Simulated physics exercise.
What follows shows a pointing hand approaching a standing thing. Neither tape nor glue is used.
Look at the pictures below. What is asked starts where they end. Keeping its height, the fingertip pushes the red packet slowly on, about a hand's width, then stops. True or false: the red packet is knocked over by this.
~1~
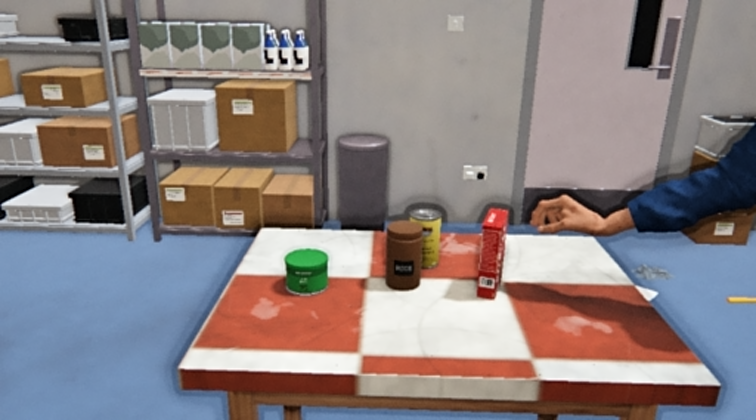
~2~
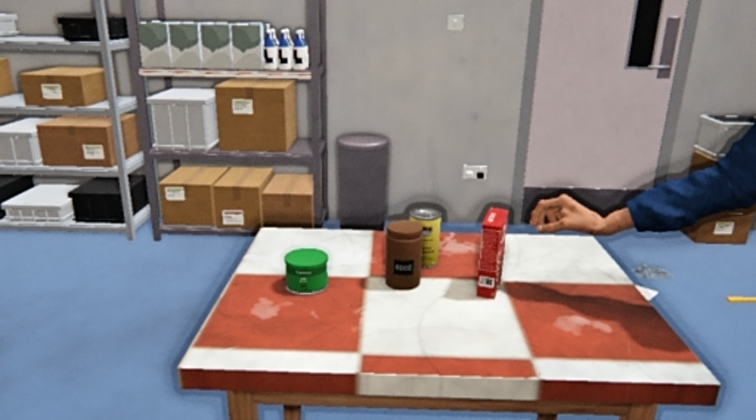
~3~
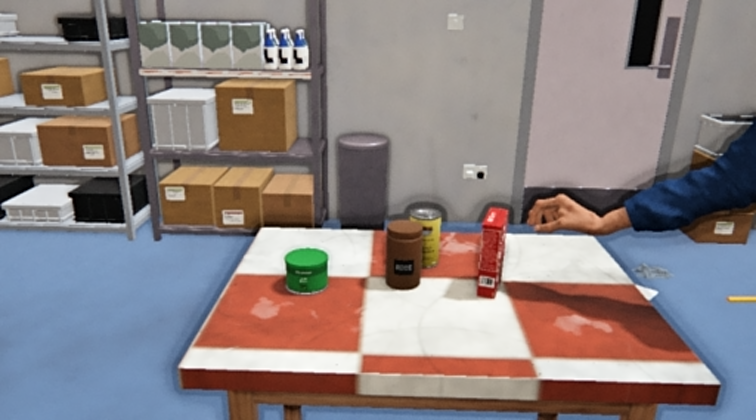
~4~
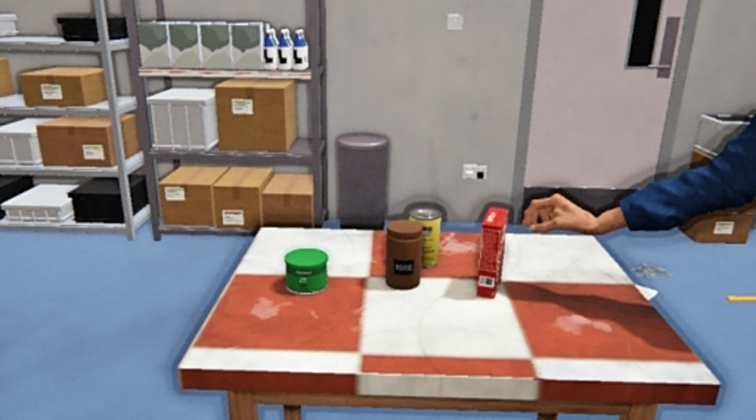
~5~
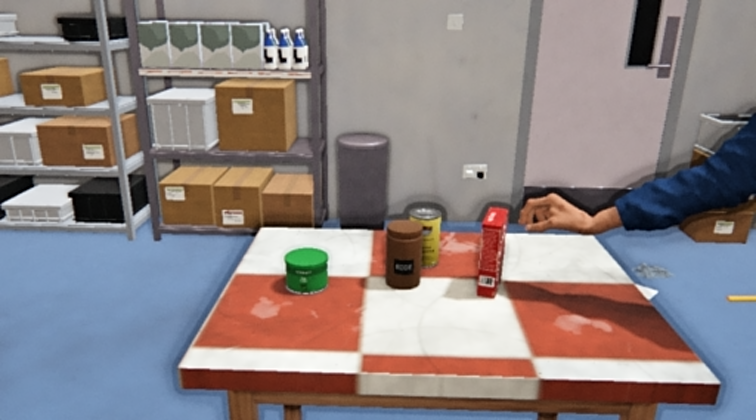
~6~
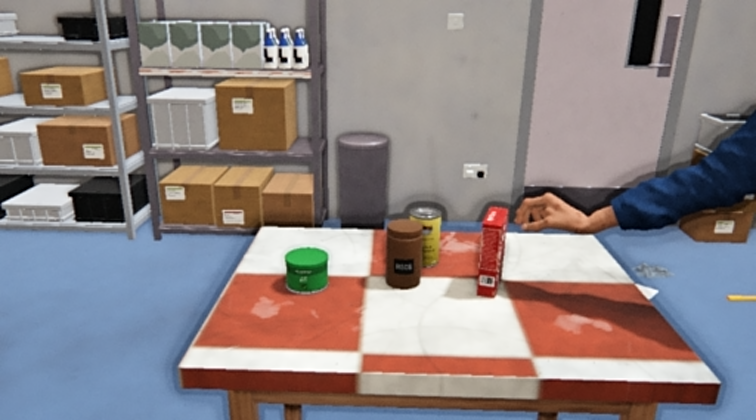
True.
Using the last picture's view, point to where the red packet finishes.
It finishes at around (462, 276).
Then, 0.80 s later than the last frame, red packet tilted by 31° near (471, 249).
Then, 1.20 s later than the last frame, red packet tilted by 63° near (460, 261).
When it is over, lying over on the table, red packet. End places, in pixels of the last picture, red packet near (462, 276).
